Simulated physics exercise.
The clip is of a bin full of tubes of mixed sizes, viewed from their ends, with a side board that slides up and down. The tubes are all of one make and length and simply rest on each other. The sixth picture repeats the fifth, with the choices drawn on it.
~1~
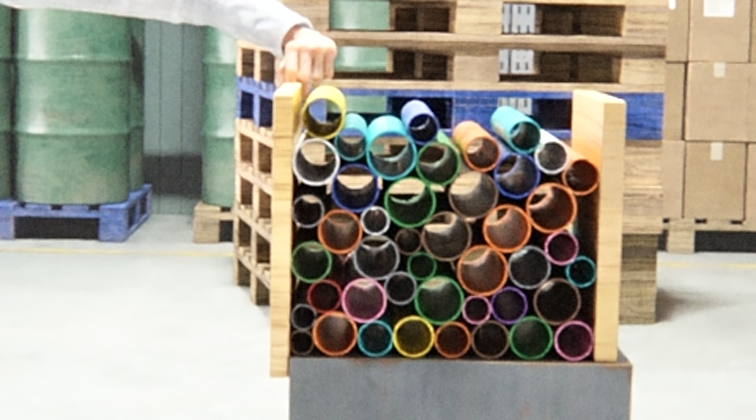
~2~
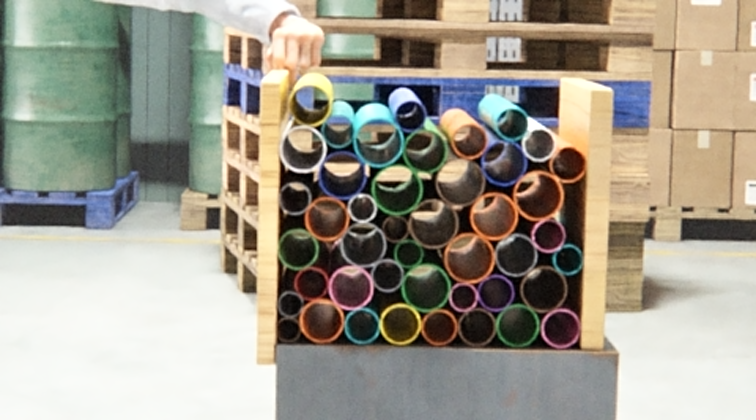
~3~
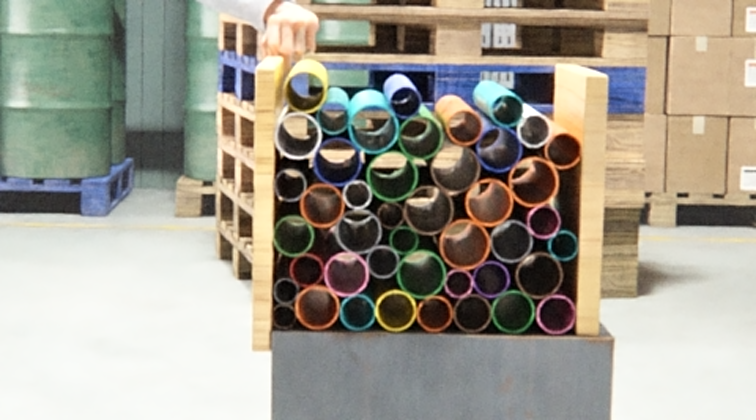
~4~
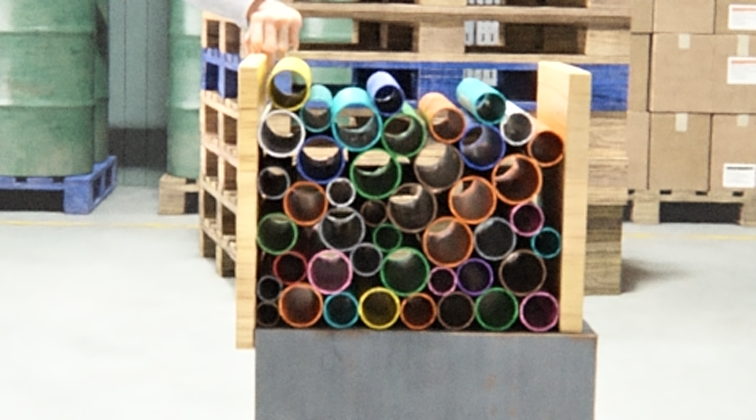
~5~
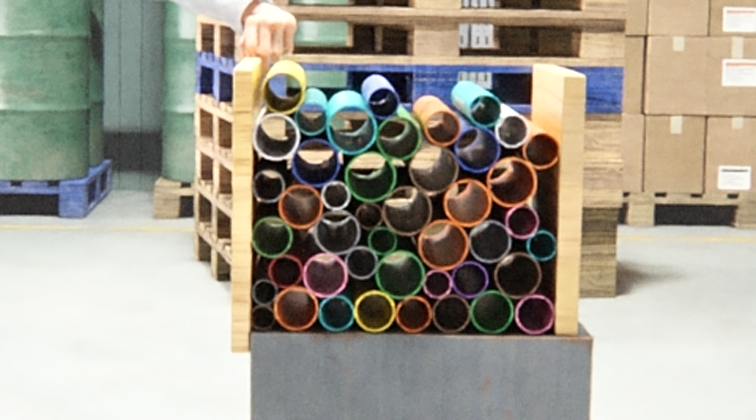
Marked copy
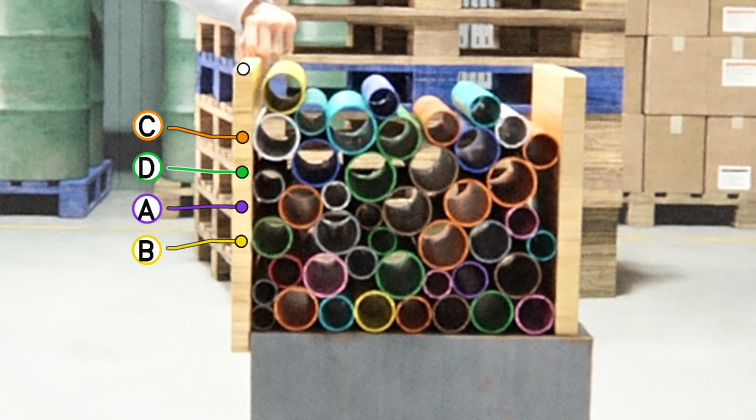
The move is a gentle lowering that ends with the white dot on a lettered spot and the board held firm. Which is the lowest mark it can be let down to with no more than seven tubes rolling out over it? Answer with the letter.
The last mark within the limit is B.
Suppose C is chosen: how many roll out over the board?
At C the number is none.
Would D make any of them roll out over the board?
Yes, at D.
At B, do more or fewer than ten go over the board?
Fewer than ten.
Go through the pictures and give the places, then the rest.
The first picture shows a grey tube (529, 267); an orange tube (507, 228); an orange tube (551, 208).
The second picture shows an orange tube (538, 196); a turquoise tube (379, 142).
The third picture shows a turquoise tube (333, 117); side board (269, 192).
The fourth picture shows a brown tube (267, 314); a brown tube (456, 310).
The fifth picture shows a pink tube (325, 275); a grey tube (361, 262); a grey tube (490, 241).
On the marked copy, A at (241, 207); B at (241, 241); C at (242, 138); D at (242, 172); the white dot at (243, 69).
Taking B. A third of the way, top of the board (252, 145).
Two thirds of the way, top of the board (251, 231).
When it is over, top of the board (251, 241), about four out over the board.
As for the rest, A one out over the board; C none out over the board; D one out over the board.
